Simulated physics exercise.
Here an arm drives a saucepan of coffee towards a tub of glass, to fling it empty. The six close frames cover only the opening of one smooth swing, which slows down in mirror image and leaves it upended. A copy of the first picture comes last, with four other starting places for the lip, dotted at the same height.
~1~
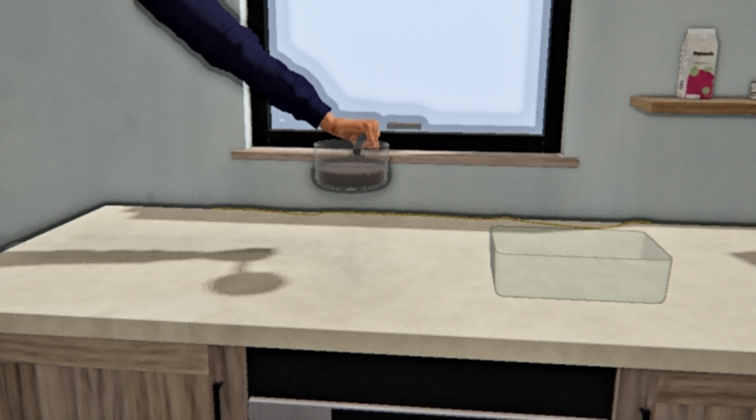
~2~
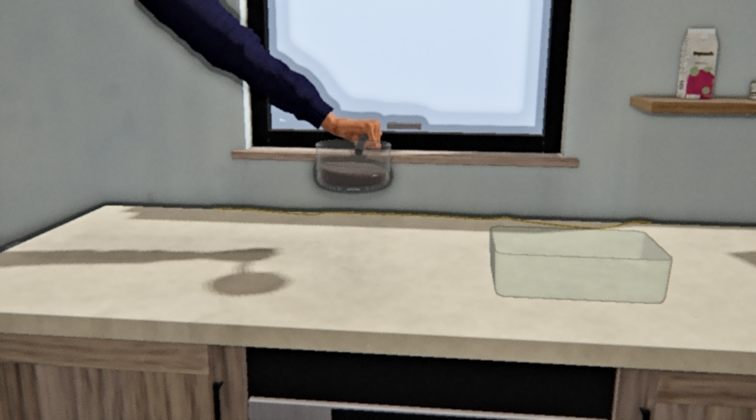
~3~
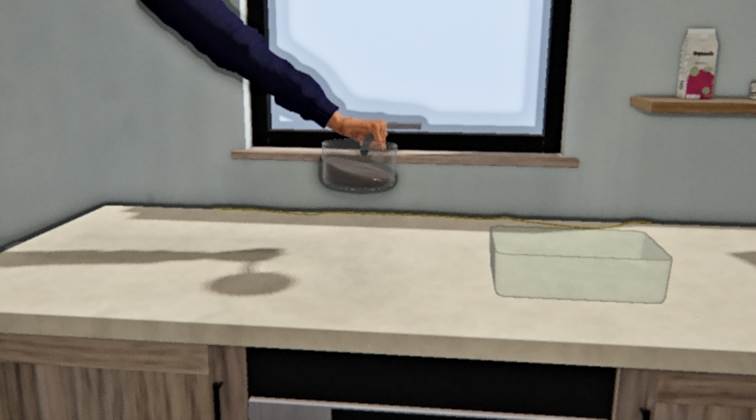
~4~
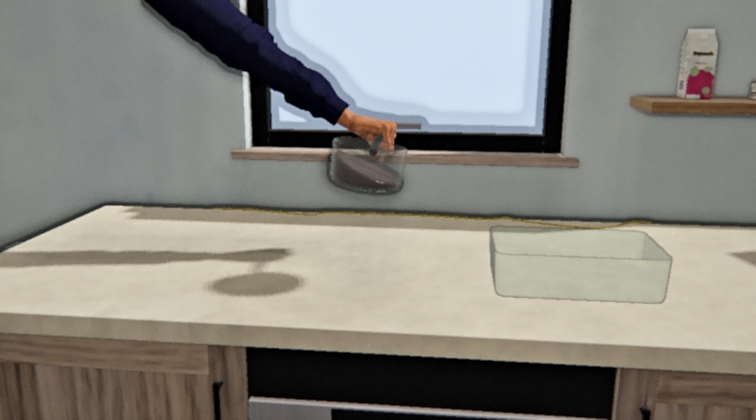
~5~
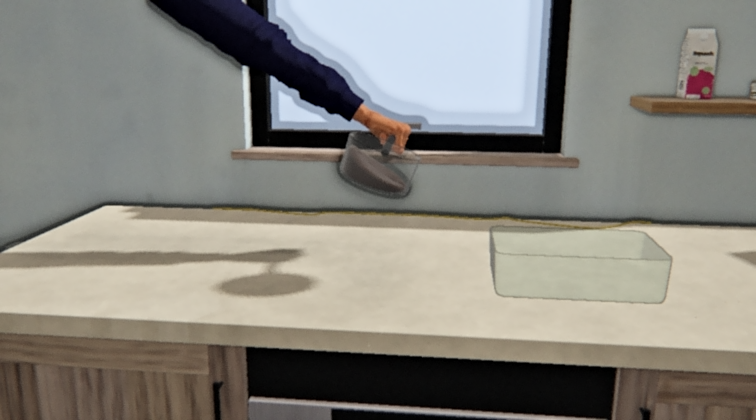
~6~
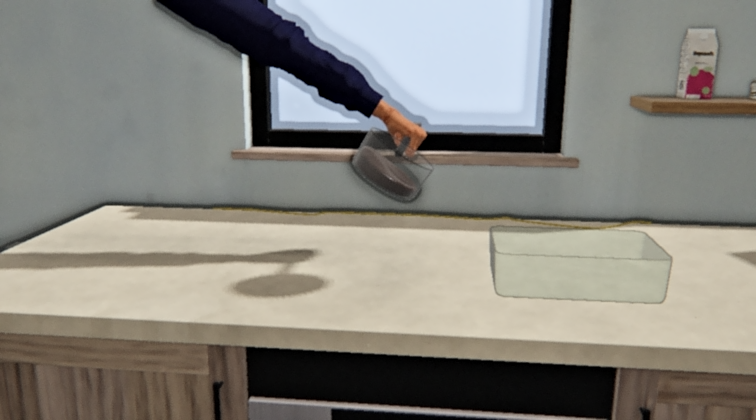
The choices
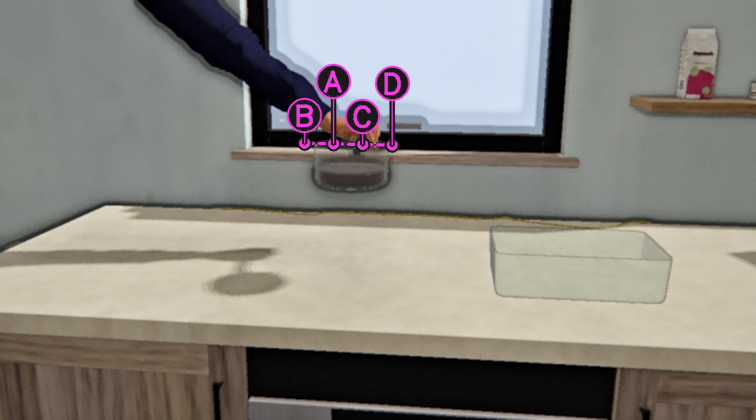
The clip shows a dark-sleeved arm holding a clear round container of dark liquid above a pale countertop, moving it slightly right and tilting it increasingly, while a clear rectangular tub sits still on the counter to the right.
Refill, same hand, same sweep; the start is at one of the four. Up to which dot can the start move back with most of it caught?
Choose C.
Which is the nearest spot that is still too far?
Spot A.
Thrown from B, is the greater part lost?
Yes, it does.
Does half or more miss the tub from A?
Yes, that goes wrong.
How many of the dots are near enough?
Two of them.
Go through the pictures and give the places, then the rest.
In the first picture, upright, lip at (387, 145); tub from (494, 295) to (665, 303); nothing has left yet.
In the second picture, upright, lip at (389, 145); nothing has left yet.
In the third picture, upright, lip at (395, 146); nothing has left yet.
In the fourth picture, tipped about 8°, lip at (406, 150); nothing has left yet.
In the fifth picture, tipped about 19°, lip at (419, 158); nothing has left yet.
In the sixth picture, tipped about 32°, lip at (433, 168); nothing has left yet.
In magenta, A at (333, 143); B at (304, 143); C at (362, 144); D at (392, 145).
For spot A, about 17 % lands in the tub, 78 % falls short and 5 % goes beside or beyond.
For spot B, about 0 % lands in the tub, 98 % falls short.
For spot C, about 63 % lands in the tub, 24 % falls short and 13 % goes beside or beyond.
For spot D, about 80 % lands in the tub, 7 % falls short and 13 % goes beside or beyond.
